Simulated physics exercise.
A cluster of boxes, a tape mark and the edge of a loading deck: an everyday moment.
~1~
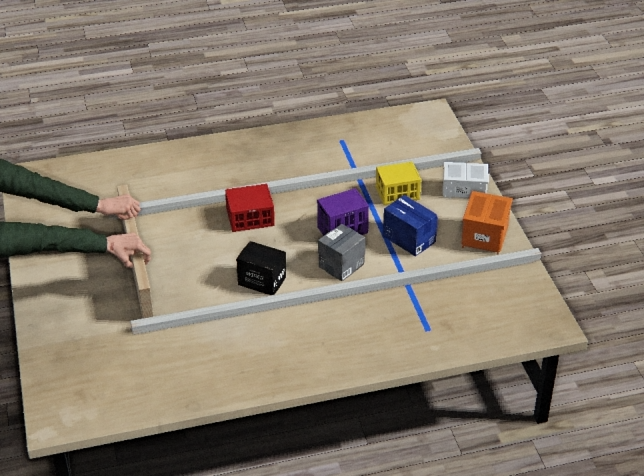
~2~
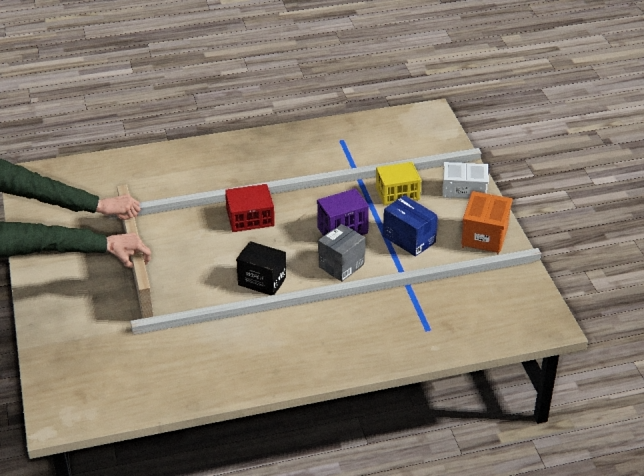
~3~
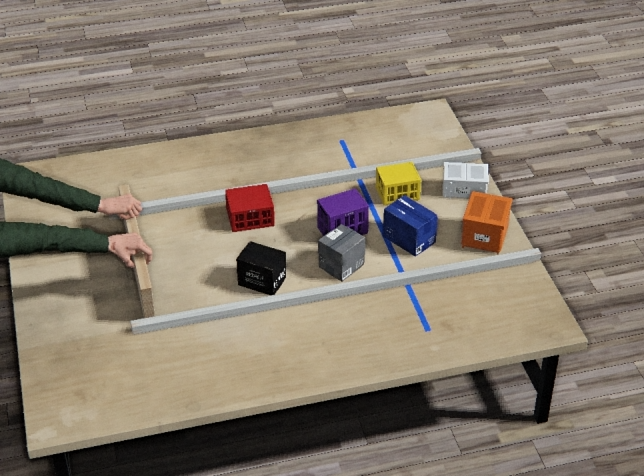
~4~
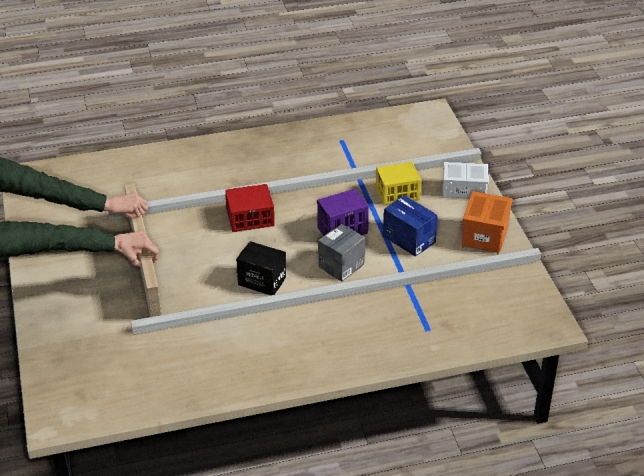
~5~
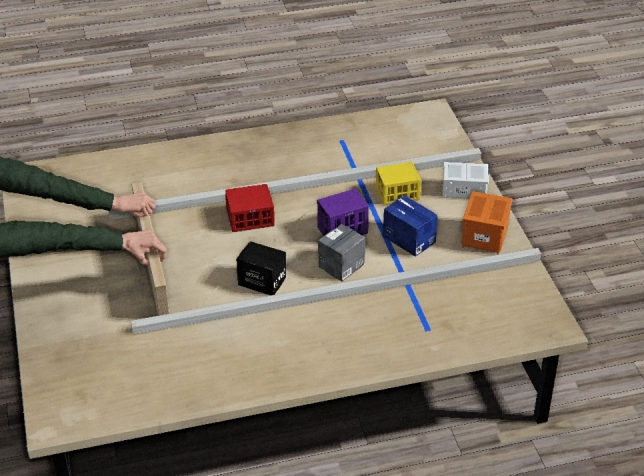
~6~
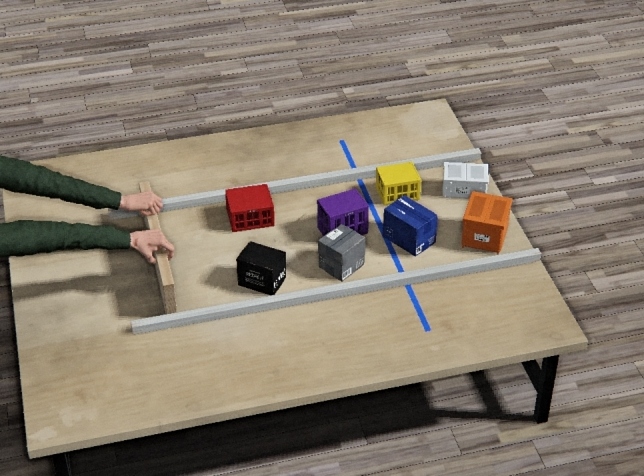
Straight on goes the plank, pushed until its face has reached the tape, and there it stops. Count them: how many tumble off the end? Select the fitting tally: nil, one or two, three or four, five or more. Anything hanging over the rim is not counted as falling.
Looks to me like the count going over is not a single one.
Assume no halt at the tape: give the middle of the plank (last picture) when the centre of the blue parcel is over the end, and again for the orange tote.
I reckon its middle sits around (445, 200) and then around (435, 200).
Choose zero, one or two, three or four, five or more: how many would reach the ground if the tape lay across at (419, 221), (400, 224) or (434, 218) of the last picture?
Taking the places in the order asked: One to two, then not one, then 1 or 2.
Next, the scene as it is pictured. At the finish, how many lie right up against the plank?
That makes 3.
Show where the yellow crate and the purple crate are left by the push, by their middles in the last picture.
First object: (426, 178); second object: (401, 209).
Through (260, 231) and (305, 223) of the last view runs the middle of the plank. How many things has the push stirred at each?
At the first spot the count is 2, and at the second it is 3.
Soon after, none off yet; white tote at rest near (465, 181); orange tote at rest near (486, 223); yellow crate at rest near (398, 183).
In the end, the number that fall off is zero.
